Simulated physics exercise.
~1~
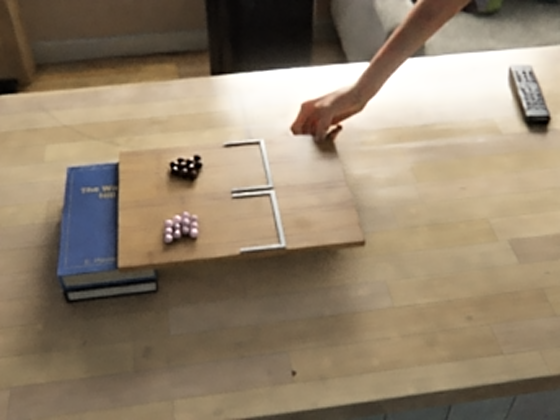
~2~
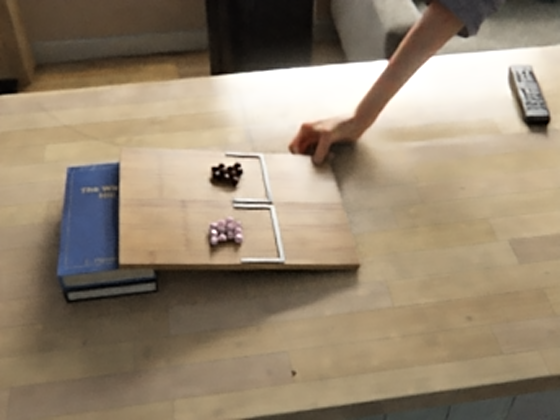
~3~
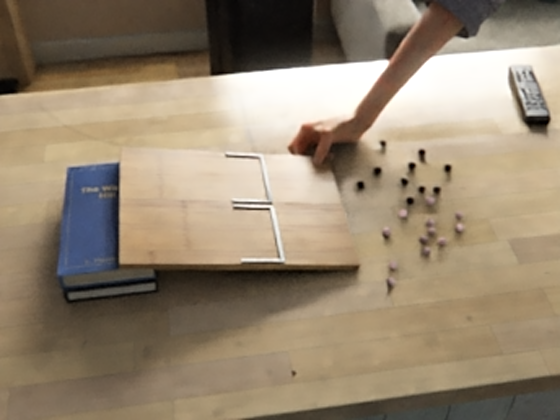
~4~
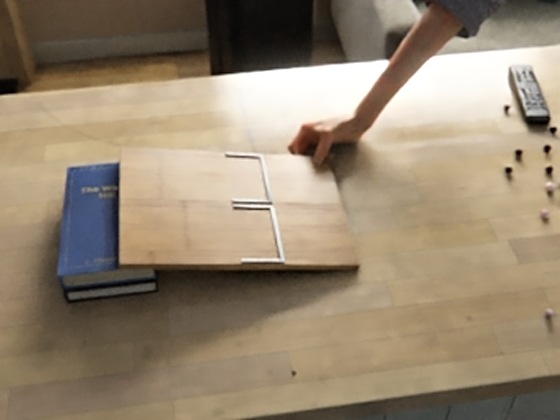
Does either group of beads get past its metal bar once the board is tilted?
Yes, both do. The pink beads on the near side and the dark beads on the far side all carry on beyond their bars.
On a wooden table, a hand lowers the right end of a board propped on a blue book, and the dark and pink beads roll right past the metal bars and off the board, ending up scattered toward the right side near the remote.
